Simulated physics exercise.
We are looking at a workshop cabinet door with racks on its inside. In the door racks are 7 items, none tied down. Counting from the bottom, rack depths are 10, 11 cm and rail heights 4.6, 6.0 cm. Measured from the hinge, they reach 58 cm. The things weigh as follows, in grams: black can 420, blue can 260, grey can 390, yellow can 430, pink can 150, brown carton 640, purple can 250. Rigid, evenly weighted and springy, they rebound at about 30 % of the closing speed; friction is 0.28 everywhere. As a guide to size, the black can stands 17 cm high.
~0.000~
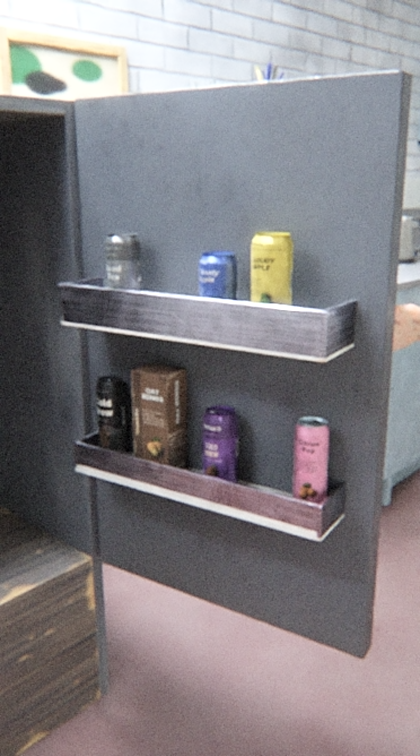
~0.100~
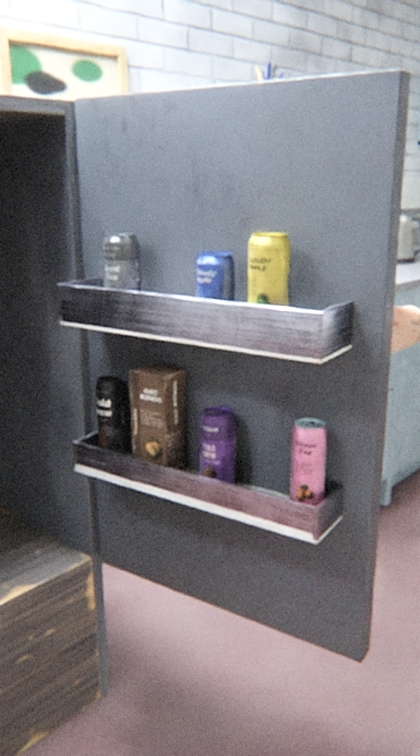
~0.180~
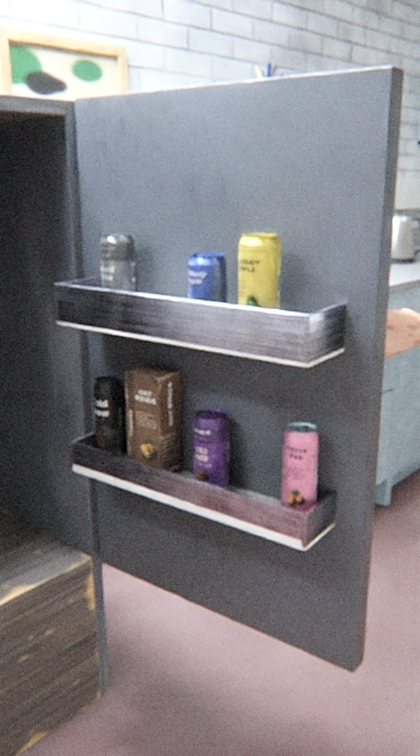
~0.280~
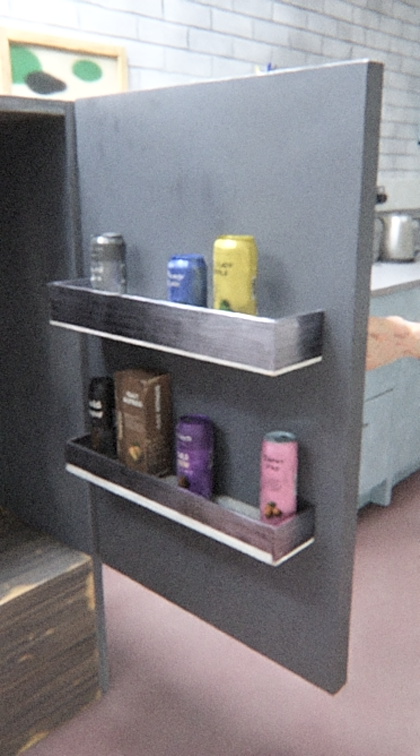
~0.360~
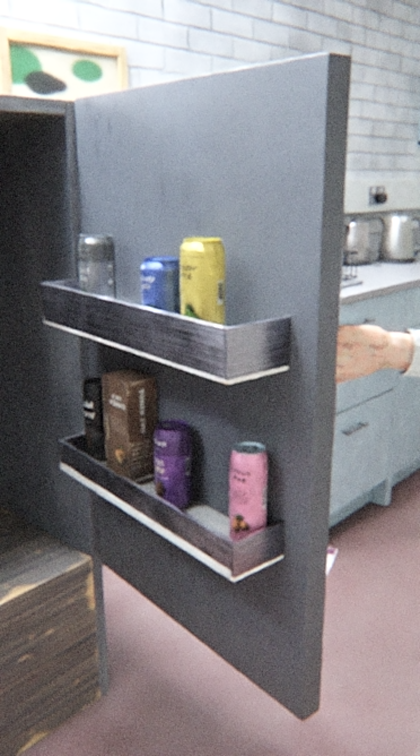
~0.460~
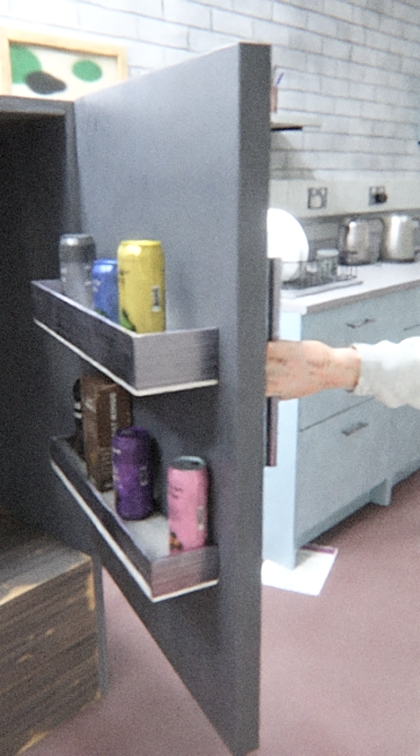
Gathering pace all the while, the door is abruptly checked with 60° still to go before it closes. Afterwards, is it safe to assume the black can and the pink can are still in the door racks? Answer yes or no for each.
Black can: Yes; pink can: No.
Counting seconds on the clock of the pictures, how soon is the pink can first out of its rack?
Answer: Near 0.8 s.
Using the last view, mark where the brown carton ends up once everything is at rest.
(75, 433), roughly.
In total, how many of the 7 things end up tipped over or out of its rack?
All told, 2.
By 0.56 s, door at 60°; pink can 2 cm from its spot near (96, 529); yellow can tilted 5°; purple can 2 cm from its spot.
By 0.96 s, door at 60°; pink can now out of its rack; yellow can tilted 29°; brown carton 3 cm from its spot.
By 1.26 s, door at 60°; yellow can tilted 48°; brown carton 2 cm from its spot; grey can 2 cm from its spot.
When it is over (1.8 s), out of its rack, pink can; lying over in the door racks, yellow can; the other 5 within 5 cm of the start. In the last view, black can near (77, 421).
